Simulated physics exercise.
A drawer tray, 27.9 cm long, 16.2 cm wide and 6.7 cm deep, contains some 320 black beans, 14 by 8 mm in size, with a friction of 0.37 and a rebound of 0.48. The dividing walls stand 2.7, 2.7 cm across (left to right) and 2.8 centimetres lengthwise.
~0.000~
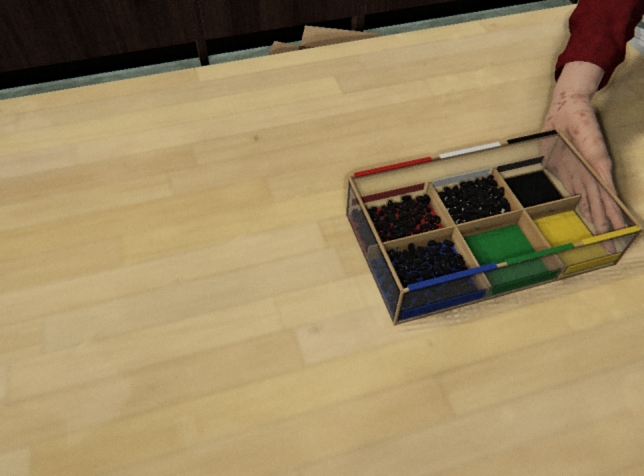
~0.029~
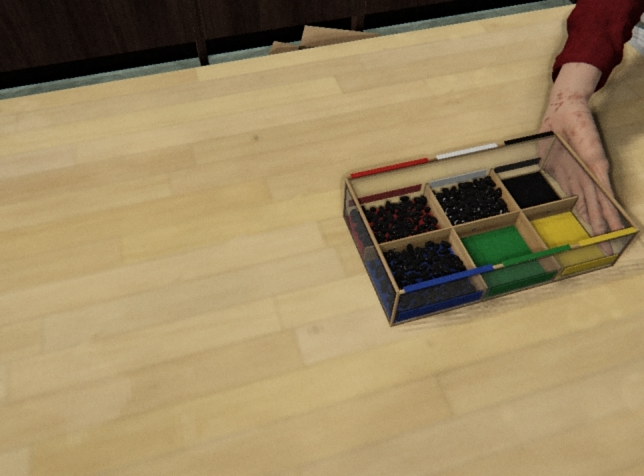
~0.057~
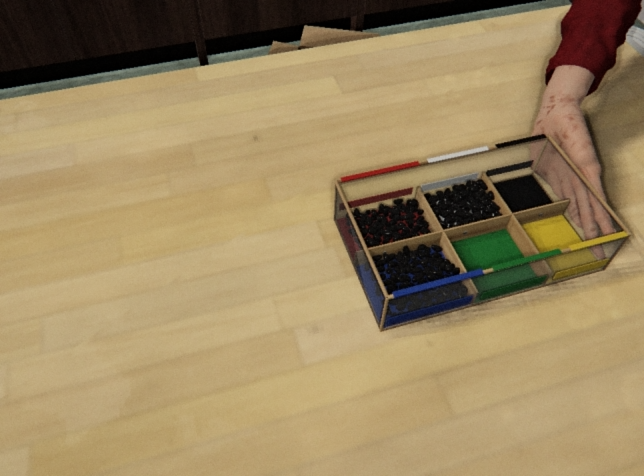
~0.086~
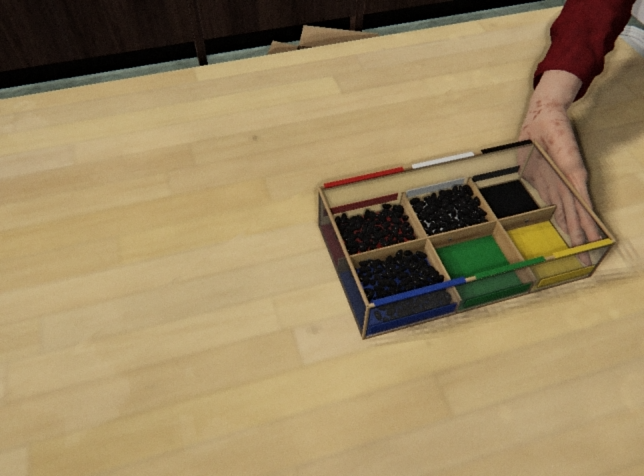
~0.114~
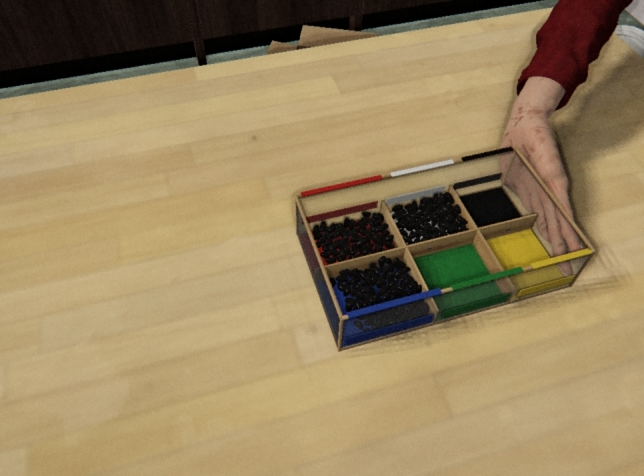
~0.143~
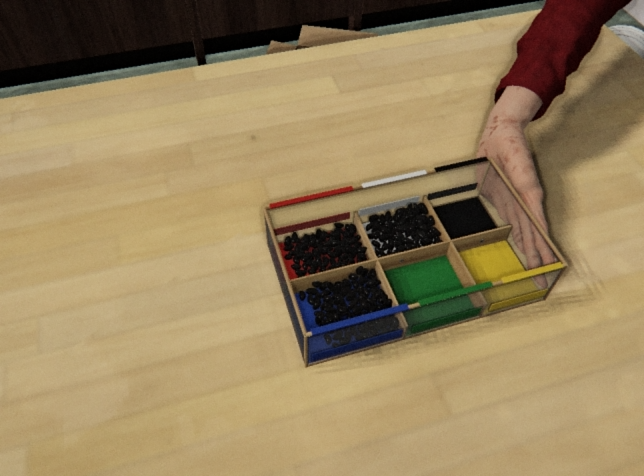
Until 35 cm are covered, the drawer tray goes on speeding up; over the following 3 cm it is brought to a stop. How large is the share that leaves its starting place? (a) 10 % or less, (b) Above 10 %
The answer is b.
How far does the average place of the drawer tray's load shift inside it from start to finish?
The distance is some 2.0 cm from start to finish.
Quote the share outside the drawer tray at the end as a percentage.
5 %.
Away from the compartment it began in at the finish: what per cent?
Some 20 in a hundred.
After 0.23 s, tilt 0 degrees; blue 35 %, white 35 %, red 30 %; 0 % away from where they began.
After 0.30 s, tilt 0 degrees; blue 35 %, white 35 %, red 30 %; 0 % away from where they began.
Then, at 0.37 s, tilt 0 degrees; blue 35 %, white 25 %, red 35 %; 15 % away from where they began.
After 0.44 s, tilt 0 degrees; blue 35 %, white 25 %, red 35 %, in the air 5 %; 20 % away from where they began.
At rest (1.7 s), blue 35 %, white 25 %, red 35 %, outside 5 %; 20 % away from where they began.
